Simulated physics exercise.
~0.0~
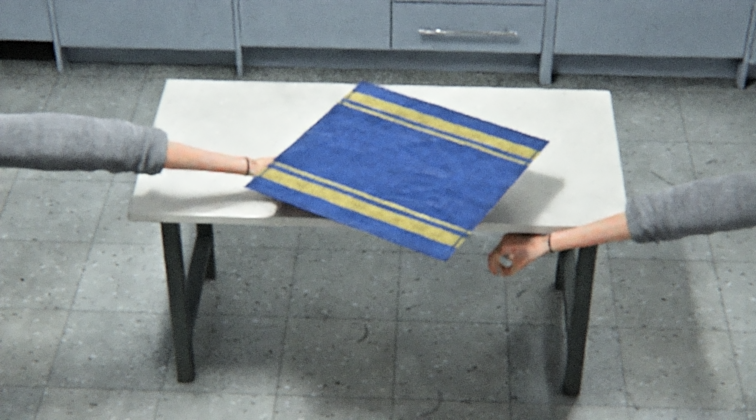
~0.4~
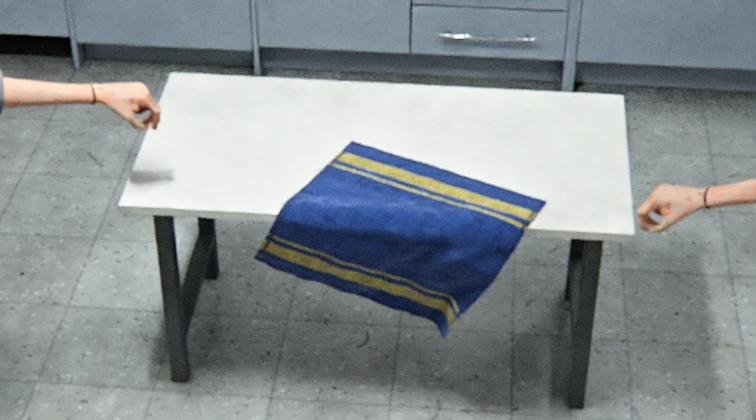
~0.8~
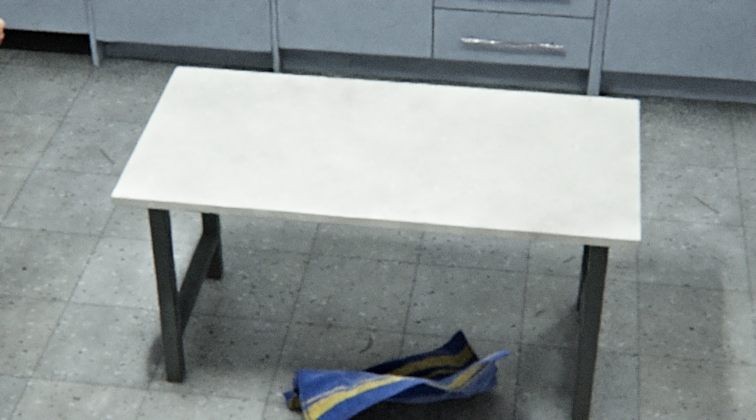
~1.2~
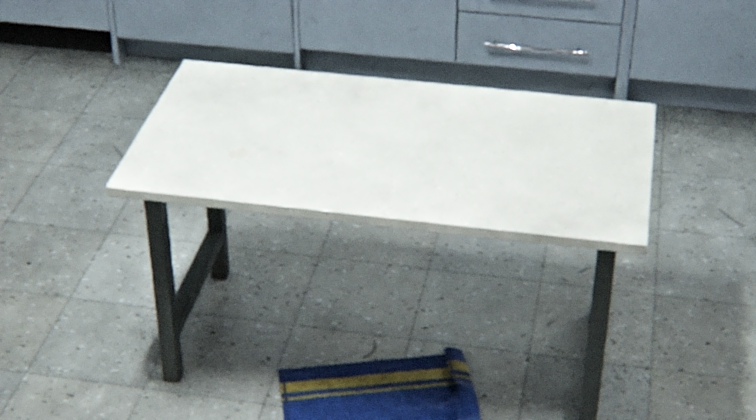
At the start, two hands reach in from the left and right, with a blue scarf with yellow stripes spread out above a white lab table on a grey tiled floor. The hands draw back toward the sides, and the scarf lowers, partly over the tabletop and partly past its front edge. It then slips off the front completely and crumples on the floor as the hands leave, while the view drifts slightly. By the end, the tabletop is bare and the scarf lies on the floor below, flatter than before, with one end bunched up.
